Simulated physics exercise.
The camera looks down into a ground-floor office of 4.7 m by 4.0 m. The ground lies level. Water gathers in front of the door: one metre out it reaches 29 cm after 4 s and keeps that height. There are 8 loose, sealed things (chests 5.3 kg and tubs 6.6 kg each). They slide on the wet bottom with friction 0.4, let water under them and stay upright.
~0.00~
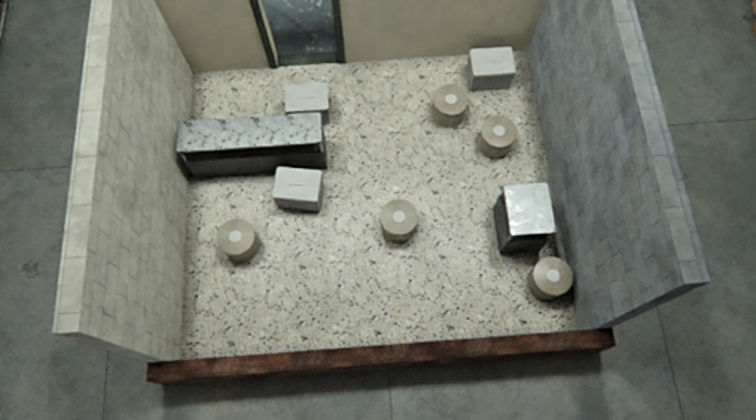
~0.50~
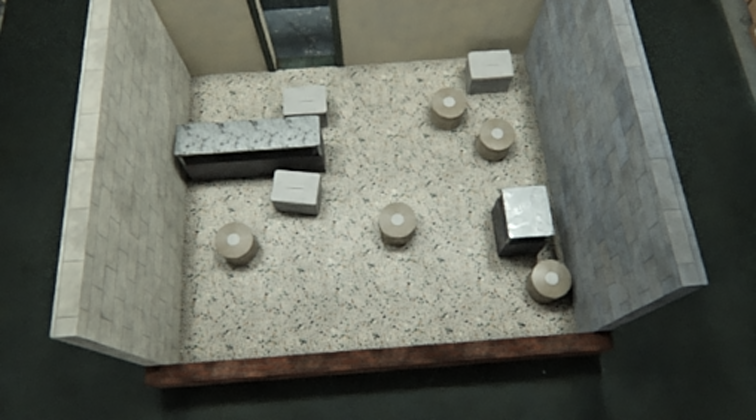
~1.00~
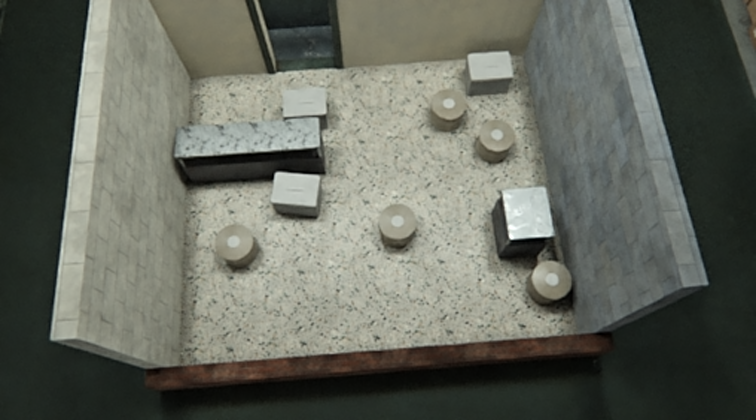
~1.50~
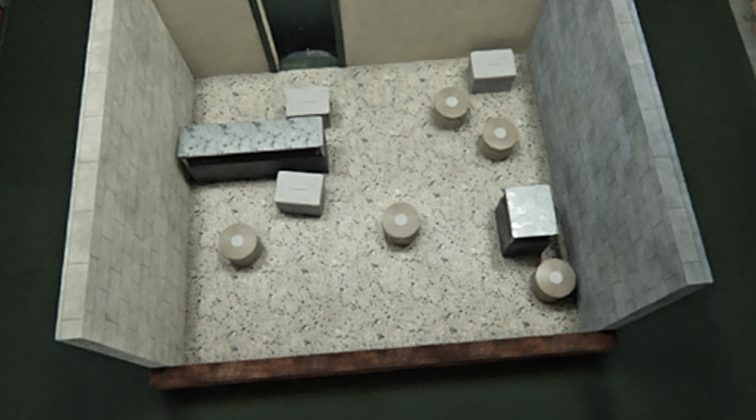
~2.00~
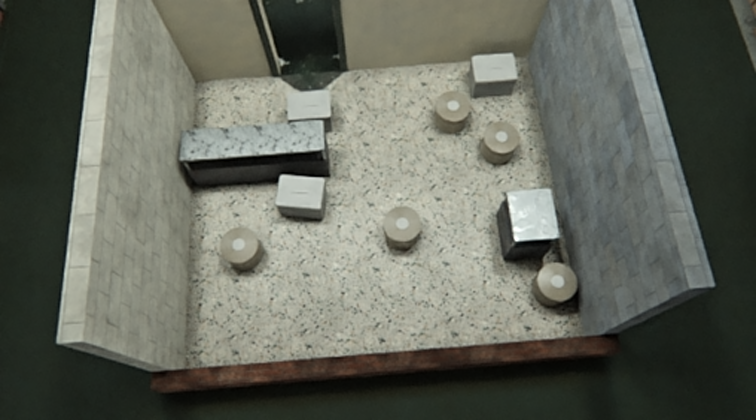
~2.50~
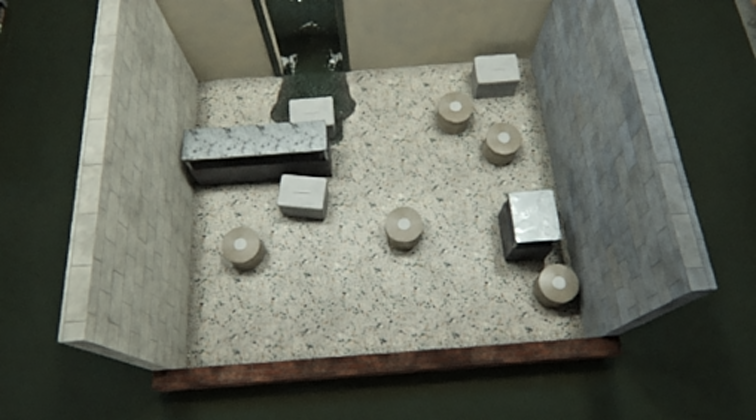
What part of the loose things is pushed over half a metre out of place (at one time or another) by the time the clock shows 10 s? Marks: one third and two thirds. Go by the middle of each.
Share: Between one and two thirds.
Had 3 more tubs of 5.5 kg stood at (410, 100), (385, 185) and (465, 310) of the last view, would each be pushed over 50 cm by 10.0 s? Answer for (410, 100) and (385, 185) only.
In that order: Short of it, over.
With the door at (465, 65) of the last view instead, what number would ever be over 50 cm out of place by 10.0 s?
Then 6.
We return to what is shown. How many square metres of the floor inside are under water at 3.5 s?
Some 3.5 m2.
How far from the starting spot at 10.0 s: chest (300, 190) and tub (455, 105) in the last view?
In turn: 5 cm, 40 cm.
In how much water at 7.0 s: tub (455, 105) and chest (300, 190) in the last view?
Roughly 3 and 1 cm.
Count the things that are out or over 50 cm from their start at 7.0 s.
By then 2.
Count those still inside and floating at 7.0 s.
I count 1.
After 3.5 s 0 of 8 are over 50 cm from their spots; 1 afloat.
After 4.5 s 0 of 8 are over 50 cm from their spots; 1 afloat.
After 7.0 s 2 of 8 are over 50 cm from their spots; 1 afloat.
After 10.0 s 4 of 8 are over 50 cm from their spots, and 4 have been at some point; 6 afloat.
